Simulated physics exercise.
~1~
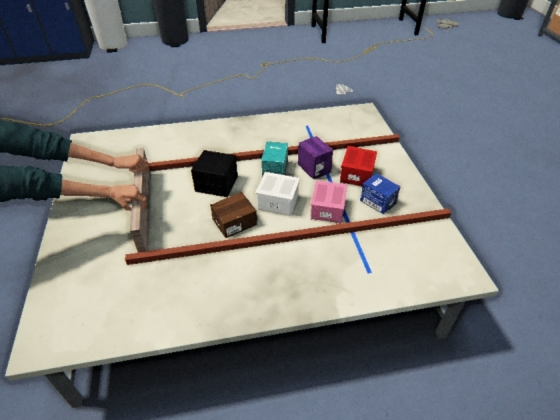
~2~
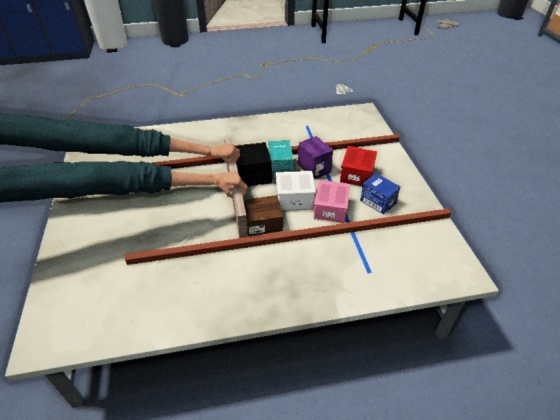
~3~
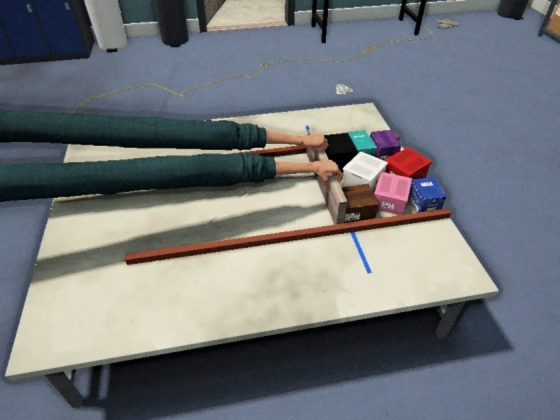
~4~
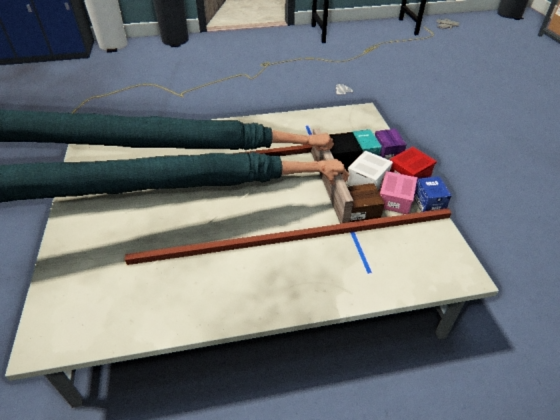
The clip opens on a pale table where eight coloured boxes sit between two reddish-brown rails, with a blue strip of tape crossing beneath them. Two hands in dark green sleeves hold an upright plank at the left. They push it right until it meets the black and brown boxes, bunching them toward the others. The plank keeps sliding, driving the whole cluster past the tape toward the right edge of the table. It slows near the tape, nudging the boxes slightly further. At the end, all eight remain on the table, packed together, with none fallen.
